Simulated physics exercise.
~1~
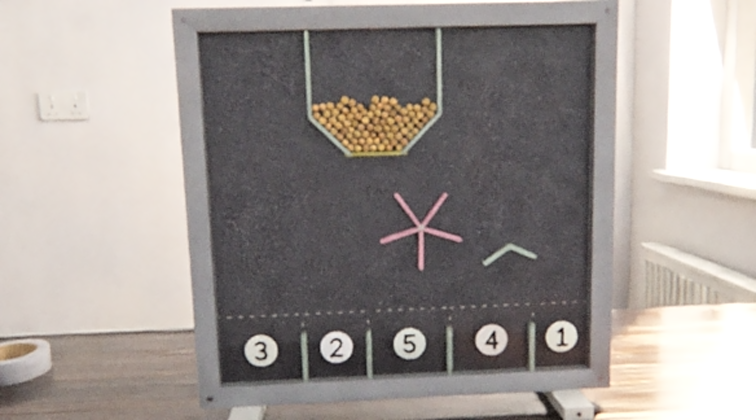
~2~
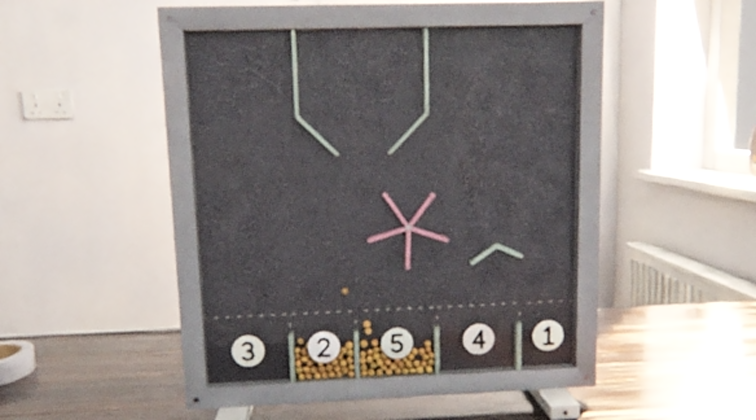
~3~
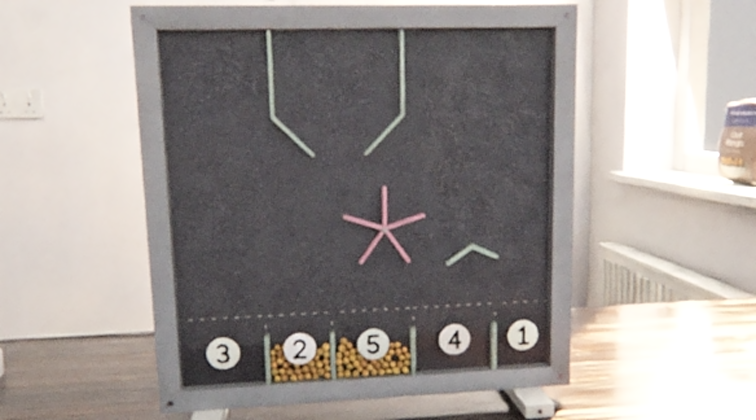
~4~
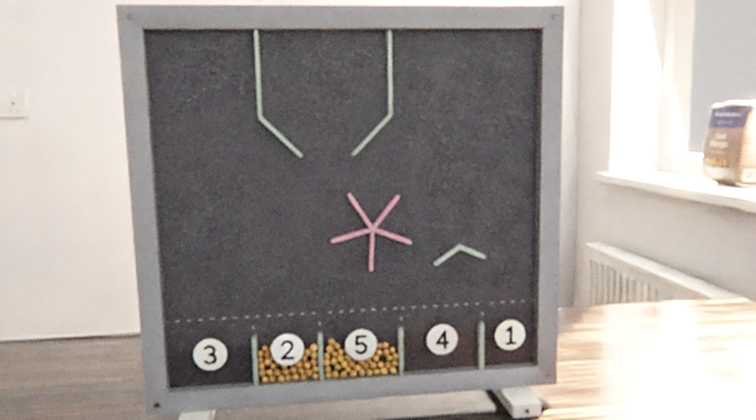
A dark upright box with a grey frame held a hopper of small tan beads, which emptied past a pink star-shaped spinner that turned, and the beads settled in the bins labelled two and five, leaving the other three empty.
